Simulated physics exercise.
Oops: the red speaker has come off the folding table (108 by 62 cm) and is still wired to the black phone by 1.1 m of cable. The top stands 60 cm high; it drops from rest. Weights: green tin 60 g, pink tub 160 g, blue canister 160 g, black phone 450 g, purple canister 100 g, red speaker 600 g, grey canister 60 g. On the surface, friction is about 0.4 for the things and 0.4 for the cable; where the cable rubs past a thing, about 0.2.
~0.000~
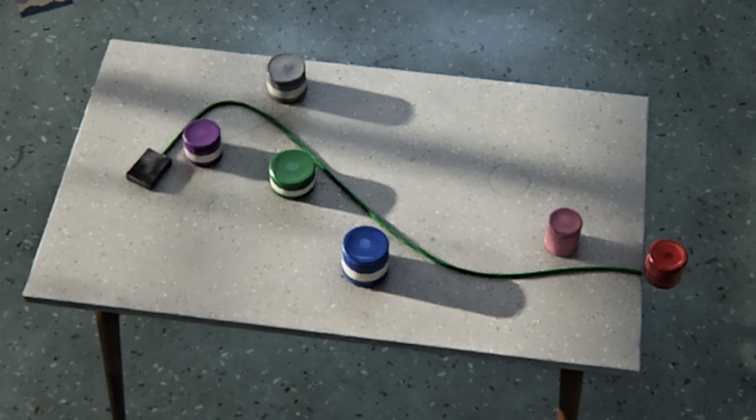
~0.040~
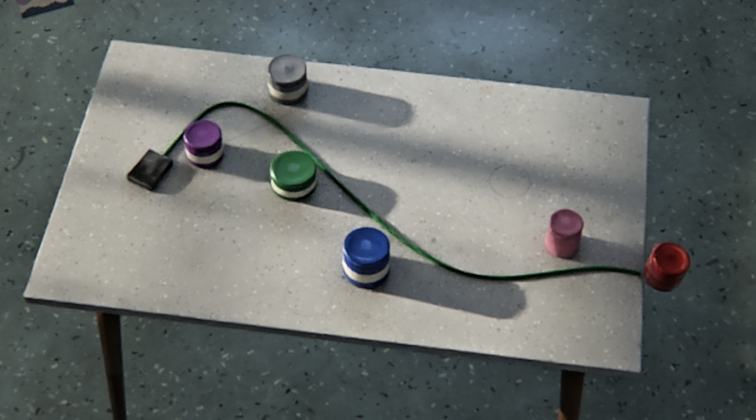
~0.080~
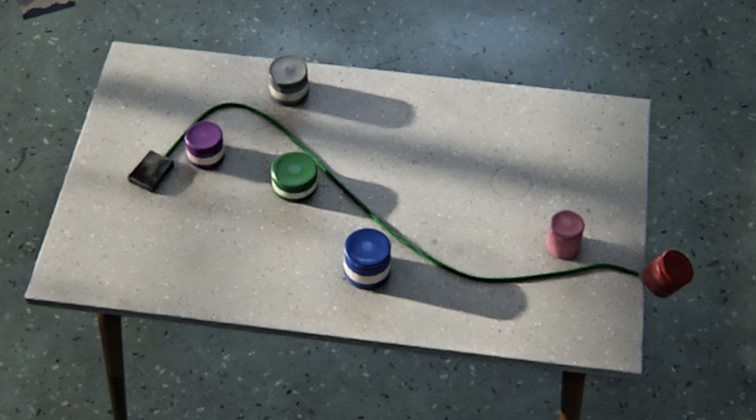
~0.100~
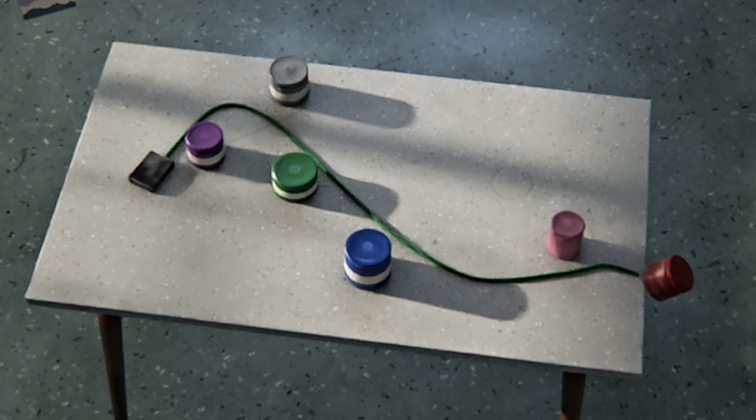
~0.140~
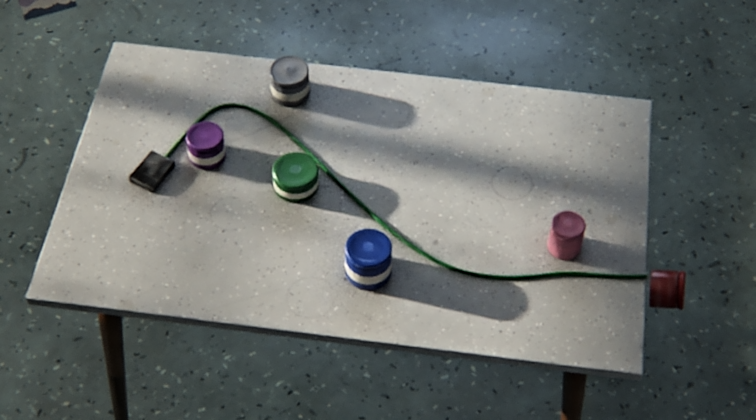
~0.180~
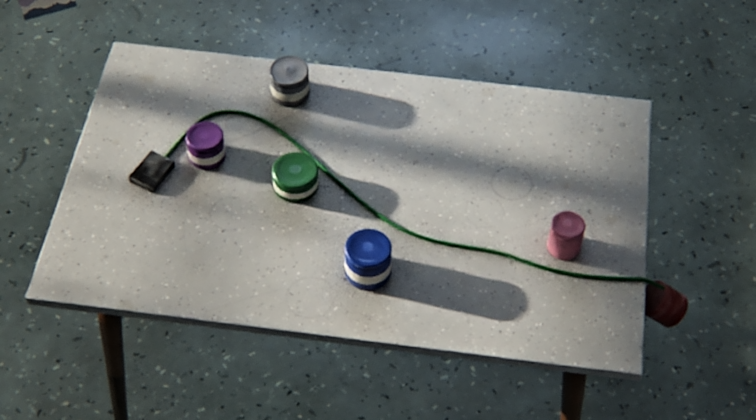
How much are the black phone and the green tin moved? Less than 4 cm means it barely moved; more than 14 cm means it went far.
In the end the black phone goes far, the green tin goes far.
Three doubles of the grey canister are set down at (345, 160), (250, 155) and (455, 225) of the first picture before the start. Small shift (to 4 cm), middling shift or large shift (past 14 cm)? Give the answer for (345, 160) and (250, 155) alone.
Going in order, I'd call it a short shift for the first and a long shift for the second.
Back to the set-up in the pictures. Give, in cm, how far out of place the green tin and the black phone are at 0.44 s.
I'd say the green tin is some 15 cm out, the black phone some 10 cm.
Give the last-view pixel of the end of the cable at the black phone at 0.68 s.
Close to (307, 187) in the last picture.
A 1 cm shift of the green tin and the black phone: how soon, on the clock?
Green tin 0.30 s; black phone 0.32 s, roughly.
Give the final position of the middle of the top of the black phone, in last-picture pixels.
You'll find it ending up somewhere near (335, 194).
By 0.4 s, the cable's tail end at (219, 188); green tin 14 cm off its start, black phone 10 cm off its start, purple canister 19 cm off its start.
By 0.7 s, the cable's tail end at (307, 187); black phone 25 cm off its start, green tin 19 cm off its start, purple canister 25 cm off its start.
By 0.9 s, the cable's tail end at (357, 200); black phone 35 cm off its start at (335, 194), green tin 19 cm off its start at (270, 255), purple canister 25 cm off its start at (218, 244).
By 1.2 s, the cable's tail end at (357, 200); black phone 35 cm off its start, green tin 19 cm off its start, purple canister 25 cm off its start.
By 2.4 s, the cable's tail end at (357, 200); black phone 35 cm off its start at (335, 194), green tin 19 cm off its start at (270, 255), purple canister 25 cm off its start at (218, 244), red speaker over the edge.
